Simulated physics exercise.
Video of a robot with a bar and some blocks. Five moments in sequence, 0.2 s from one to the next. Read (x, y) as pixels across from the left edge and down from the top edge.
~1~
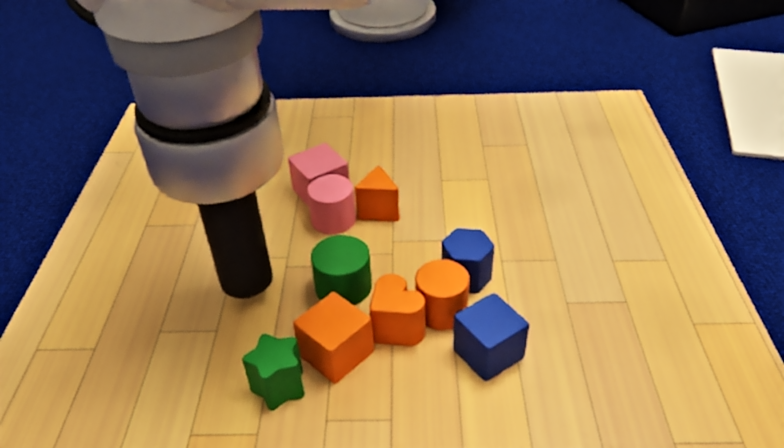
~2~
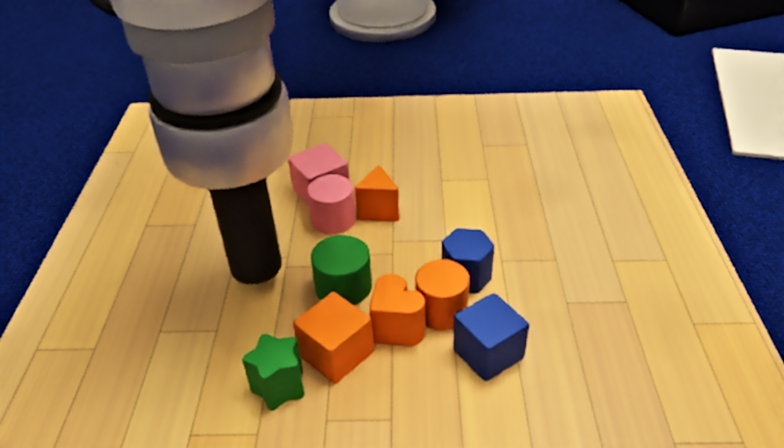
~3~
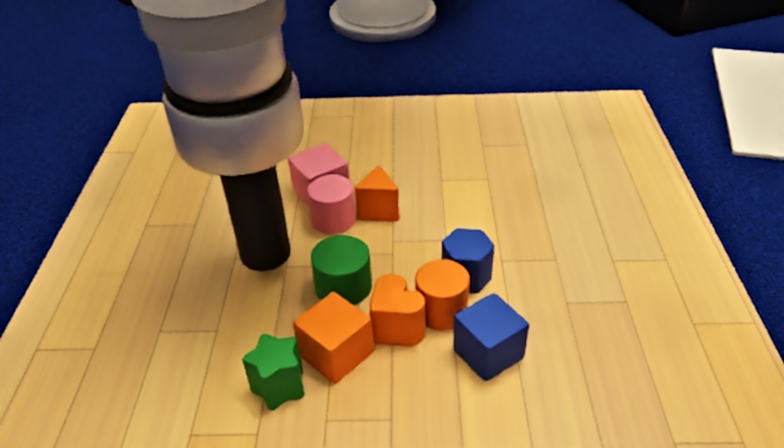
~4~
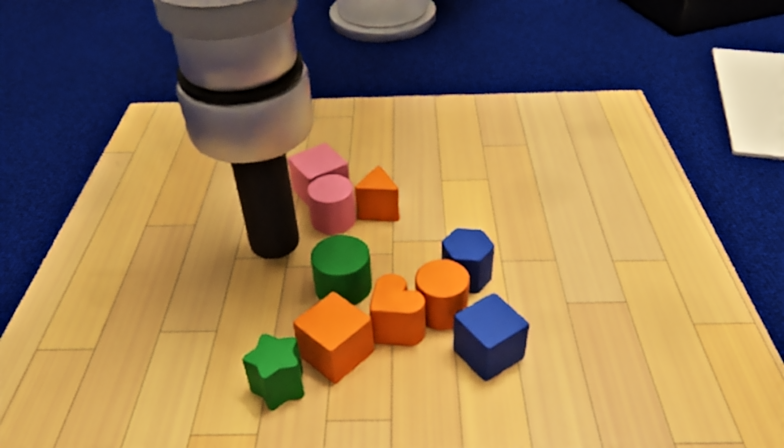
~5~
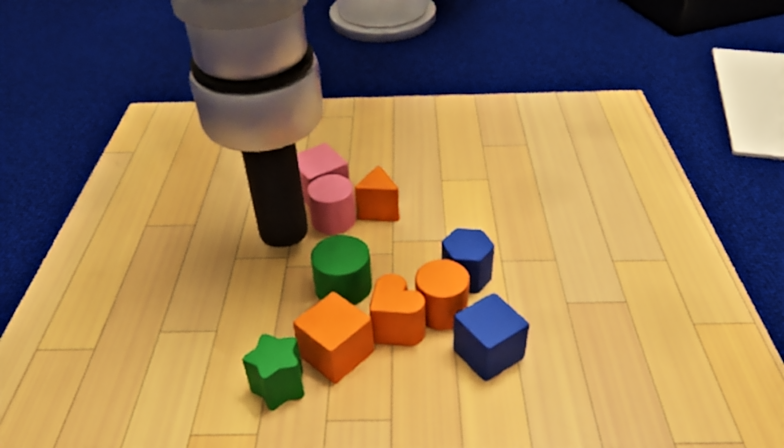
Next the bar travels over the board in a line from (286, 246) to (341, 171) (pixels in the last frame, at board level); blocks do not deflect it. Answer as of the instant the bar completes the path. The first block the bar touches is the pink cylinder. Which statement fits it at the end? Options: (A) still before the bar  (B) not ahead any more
It's B.
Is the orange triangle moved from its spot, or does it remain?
It ends up somewhere else.
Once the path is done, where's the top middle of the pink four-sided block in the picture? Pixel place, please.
Top centre: (331, 117).
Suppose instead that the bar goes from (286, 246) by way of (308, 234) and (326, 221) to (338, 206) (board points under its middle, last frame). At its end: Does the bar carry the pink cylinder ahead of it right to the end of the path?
It seems so.
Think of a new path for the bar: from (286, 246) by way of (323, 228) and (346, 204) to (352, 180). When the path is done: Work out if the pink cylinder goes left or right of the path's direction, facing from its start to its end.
Facing from start to end, it shifts right.
On the path given first. One third of the way, bar (304, 205); pink four-sided block (320, 155); pink cylinder (348, 179); orange triangle (386, 179), turned 20° anticlockwise.
Two thirds of the way, bar (323, 180); pink four-sided block (328, 133), turned 20° anticlockwise; pink cylinder (364, 168); orange triangle (396, 180), turned 15° anticlockwise.
At the end, bar (340, 158); pink four-sided block (331, 117), turned 60° anticlockwise; pink cylinder (365, 167); green cylinder not moved; orange triangle (396, 180), turned 15° anticlockwise.
